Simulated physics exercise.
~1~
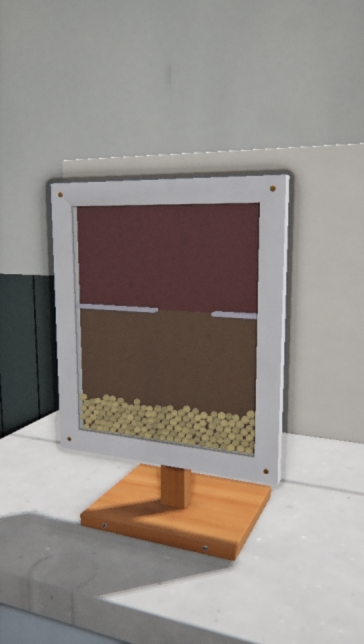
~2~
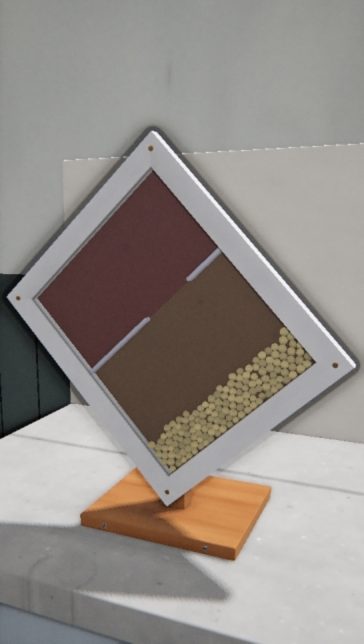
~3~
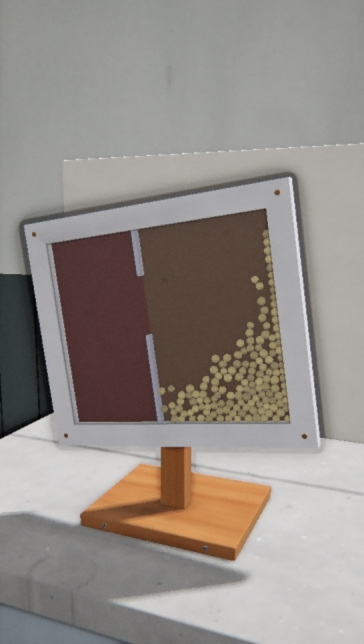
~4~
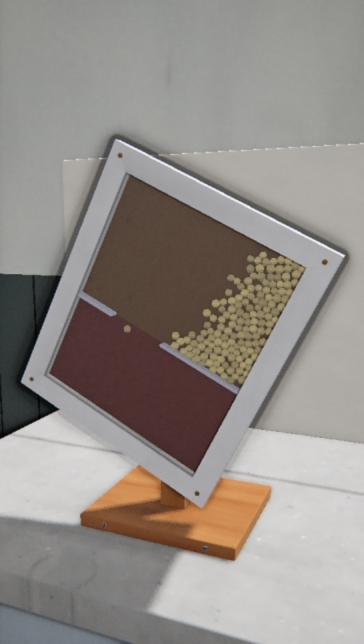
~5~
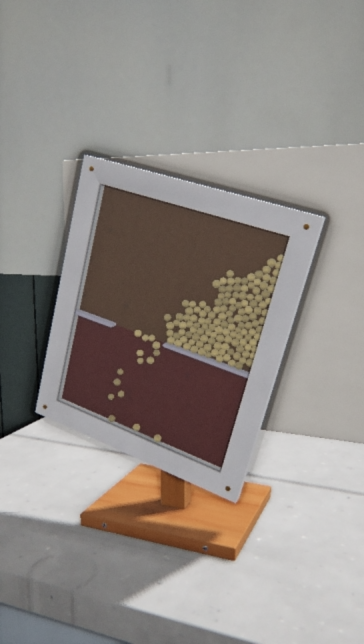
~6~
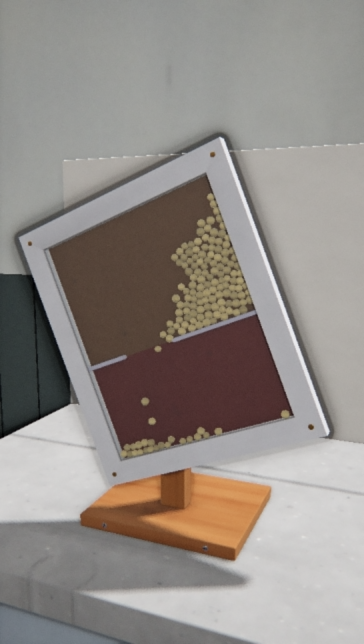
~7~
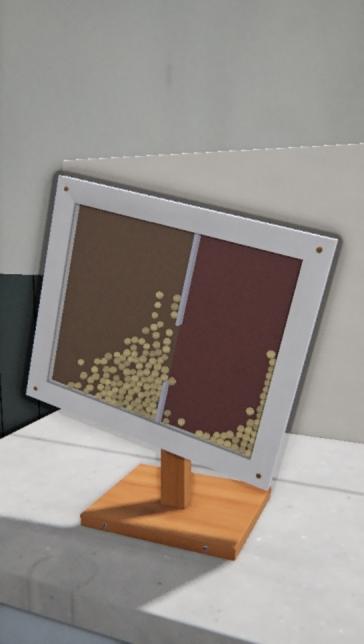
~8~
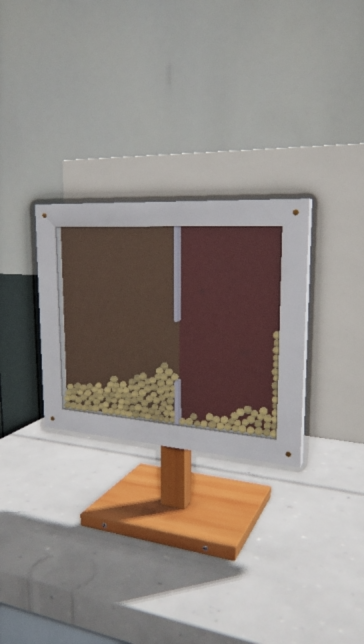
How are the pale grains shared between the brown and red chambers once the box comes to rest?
Most of them are still in the brown chamber on the left, while a smaller but sizeable share has ended up in the red chamber on the right.
